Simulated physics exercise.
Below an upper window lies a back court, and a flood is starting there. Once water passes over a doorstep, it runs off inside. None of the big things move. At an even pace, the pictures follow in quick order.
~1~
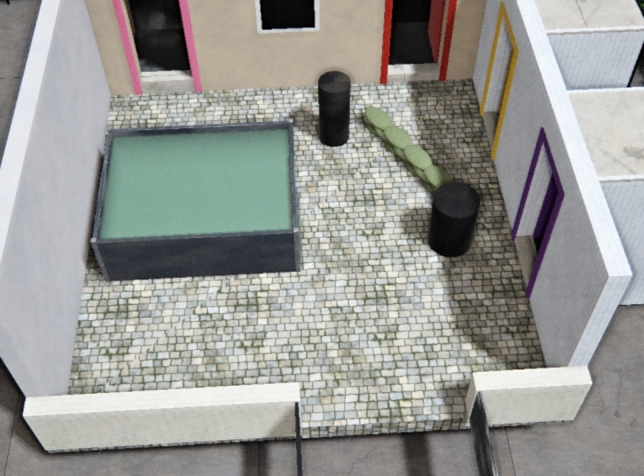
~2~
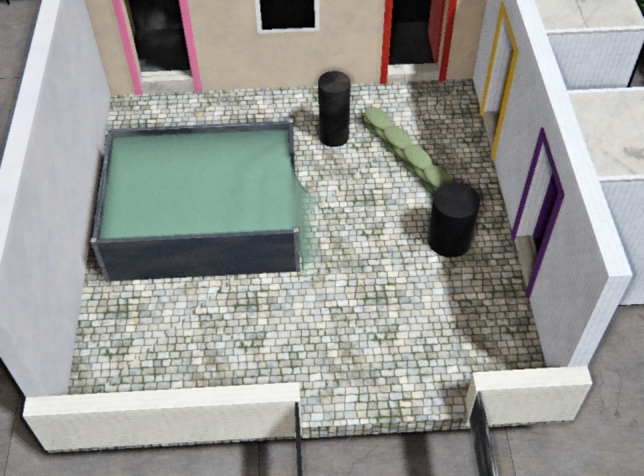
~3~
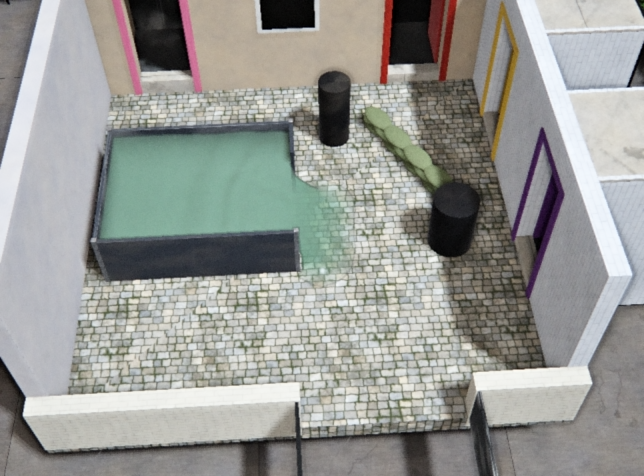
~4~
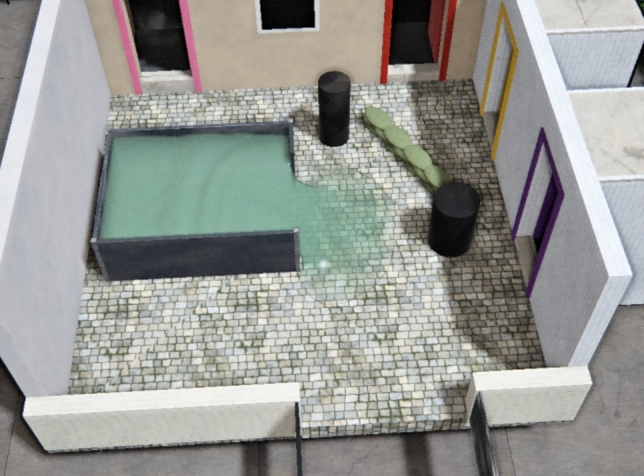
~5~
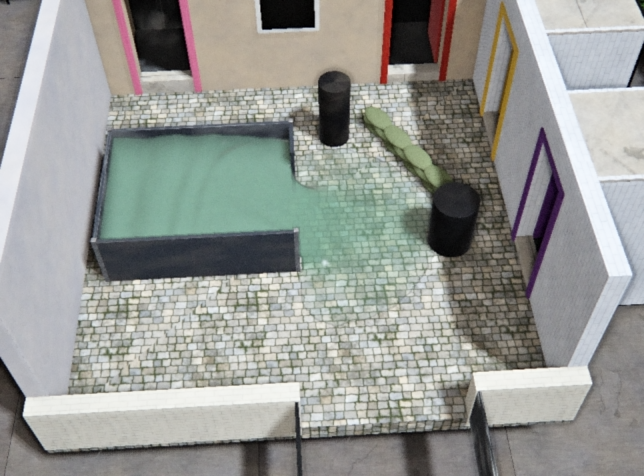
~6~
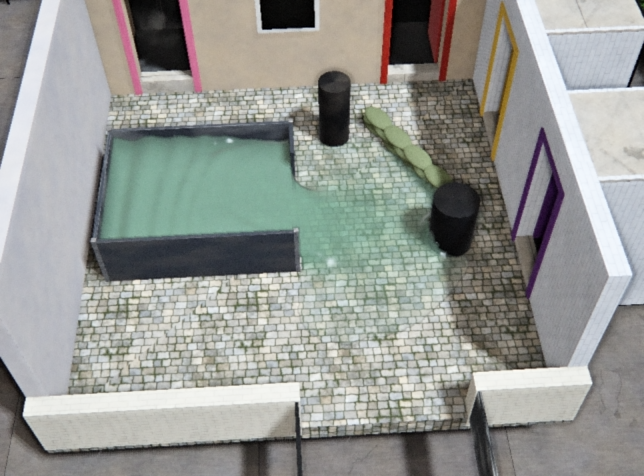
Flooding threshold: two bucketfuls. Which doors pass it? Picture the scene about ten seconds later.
The red door does not pass it; the yellow door does not pass it; the purple door passes it; the pink door does not pass it.
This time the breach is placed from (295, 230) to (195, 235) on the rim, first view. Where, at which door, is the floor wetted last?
The red-painted one.
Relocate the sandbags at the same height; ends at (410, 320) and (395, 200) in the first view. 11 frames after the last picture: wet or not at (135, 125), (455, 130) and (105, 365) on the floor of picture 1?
Results in turn: Unreached, then reached, then unreached.
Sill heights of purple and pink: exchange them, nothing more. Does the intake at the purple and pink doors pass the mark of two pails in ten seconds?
With that change, the purple one falls below the mark and the pink one falls below the mark.
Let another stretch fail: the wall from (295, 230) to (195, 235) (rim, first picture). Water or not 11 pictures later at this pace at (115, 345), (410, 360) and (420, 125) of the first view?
Taken in turn they're swamped, swamped and unwetted.
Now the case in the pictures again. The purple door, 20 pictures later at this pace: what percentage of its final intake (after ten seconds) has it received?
Estimate: Roughly 40 %.
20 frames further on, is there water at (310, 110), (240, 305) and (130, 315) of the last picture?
Result, as listed: Wetted / not wetted / not wetted.
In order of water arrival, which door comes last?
Result: The door marked pink.
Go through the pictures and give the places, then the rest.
In the first picture, the open tank at (199, 182) is whole and still.
In the second picture, the front is at (312, 270), out from the gap at (293, 215).
In the third picture, the front is at (334, 276), out from the gap at (294, 218).
In the fourth picture, water pours out at (294, 220) and has run to (387, 203).
In the fifth picture, the front is at (431, 210), out from the gap at (294, 220).
In the sixth picture, the front is at a hidden place, out from the gap at (294, 220).
A moment on, water covers 35 % of the floor; the red door not reached, the yellow door wet at the sill, nothing in, the purple door under two buckets in, the pink door not reached.
Next, water covers 50 % of the floor; the red door not reached, the yellow door wet at the sill, nothing in, the purple door under two buckets in, the pink door not reached.
Then, water covers 60 % of the floor; the red door wet at the sill, nothing in, the yellow door wet at the sill, nothing in, the purple door over two buckets in, the pink door not reached.
Later, water covers 95 % of the floor; the red door wet at the sill, nothing in, the yellow door wet at the sill, nothing in, the purple door far over two buckets in, the pink door wet at the sill, nothing in.
In the end, water covers 95 % of the floor; the red door wet at the sill, nothing in, the yellow door under two buckets in, the purple door far over two buckets in, the pink door wet at the sill, nothing in.
